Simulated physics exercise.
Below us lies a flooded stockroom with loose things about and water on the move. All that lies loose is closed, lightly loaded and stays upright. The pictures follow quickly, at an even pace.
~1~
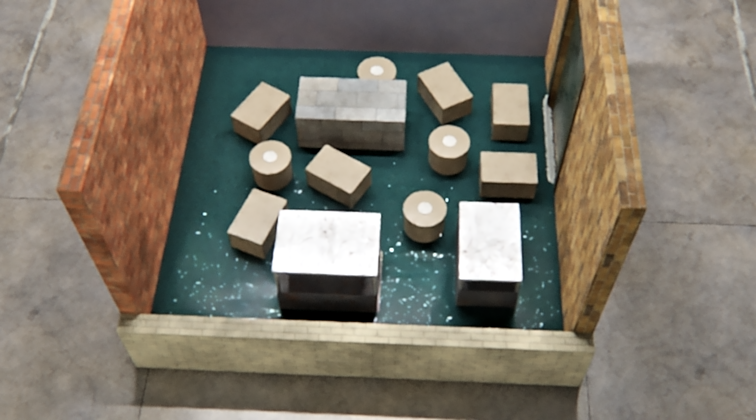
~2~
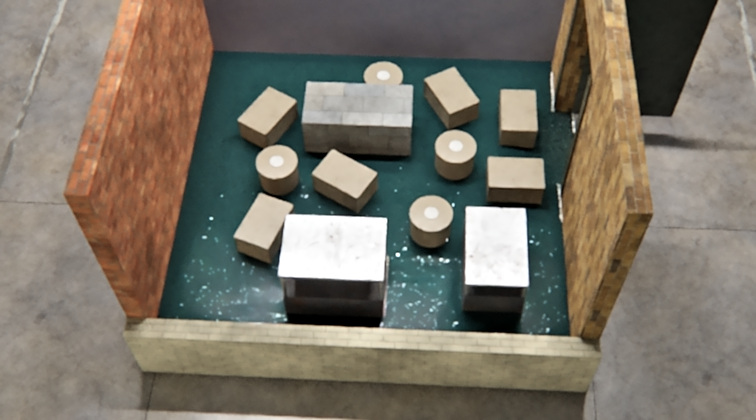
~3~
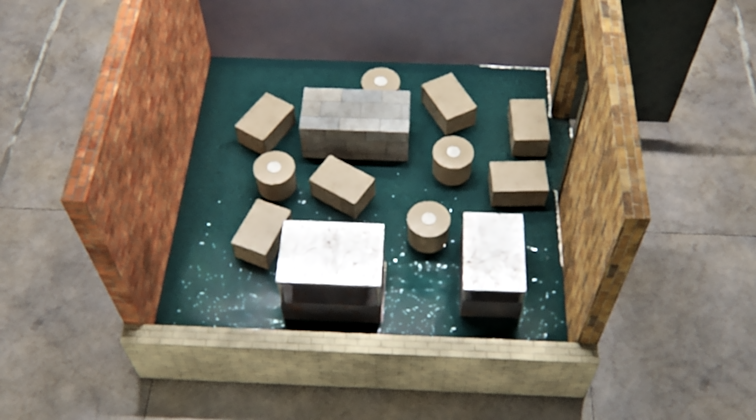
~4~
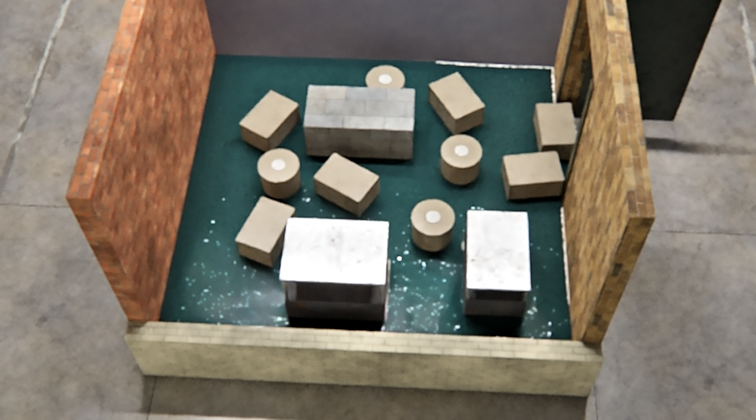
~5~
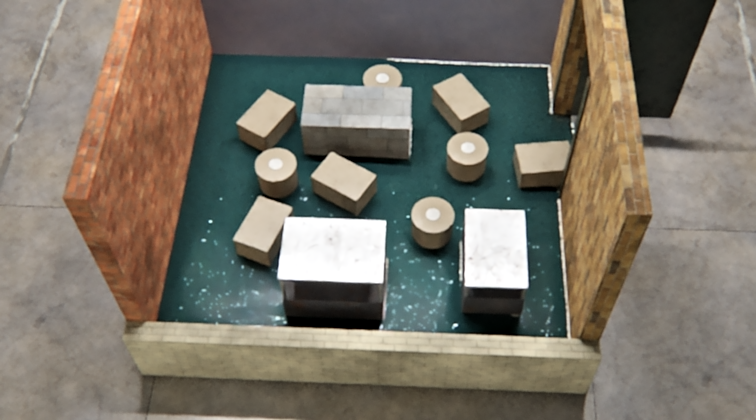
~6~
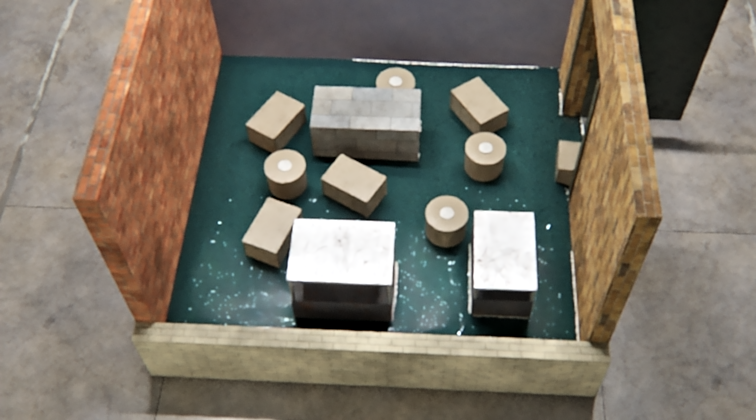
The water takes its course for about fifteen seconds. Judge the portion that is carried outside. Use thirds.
It is two thirds or more.
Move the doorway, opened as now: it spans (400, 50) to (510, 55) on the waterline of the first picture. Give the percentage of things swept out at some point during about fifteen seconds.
Near 70 in a hundred.
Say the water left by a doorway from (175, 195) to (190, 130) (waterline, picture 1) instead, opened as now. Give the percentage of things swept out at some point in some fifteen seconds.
I make it 40 per cent.
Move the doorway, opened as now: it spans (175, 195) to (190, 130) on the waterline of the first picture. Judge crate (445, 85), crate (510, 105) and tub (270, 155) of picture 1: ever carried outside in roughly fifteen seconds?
One after the other: Stays, still in, washed out.
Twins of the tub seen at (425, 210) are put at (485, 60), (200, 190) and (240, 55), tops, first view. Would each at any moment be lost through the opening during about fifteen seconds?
As listed: Gone, inside, kept in.
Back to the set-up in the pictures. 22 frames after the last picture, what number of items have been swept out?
7 of them.
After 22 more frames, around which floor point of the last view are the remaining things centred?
Around (344, 172).
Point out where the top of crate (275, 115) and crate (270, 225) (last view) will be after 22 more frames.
Close to (319, 79) and (346, 214).
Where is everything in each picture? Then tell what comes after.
The first picture shows a crate at (509, 167) floats; a tub at (449, 142), afloat; 0 of 10 have shifted.
The second picture shows a crate at (516, 173) floats; a tub at (456, 146) floats; 0 of 10 have shifted.
The third picture shows a crate at (519, 176), afloat, close to its start; a tub at (453, 152), afloat; 2 of 10 have shifted.
The fourth picture shows a crate at (534, 168) floats, close to its start; a tub at (462, 151) floats, close to its start; 2 of 10 have shifted.
The fifth picture shows a crate at (545, 157) floats, a stride from its start; a tub at (468, 148) floats, close to its start; 4 of 10 have shifted.
The sixth picture shows a crate at (586, 157) floats, a stride from its start; a tub at (486, 148), afloat, close to its start; 6 of 10 have shifted.
A moment on, 2 of 10 are out; 8 afloat.
Next, 5 of 10 are out; 5 afloat.
Later, 7 of 10 are out; 3 afloat.
In the end, 7 of 10 are out; 3 afloat.
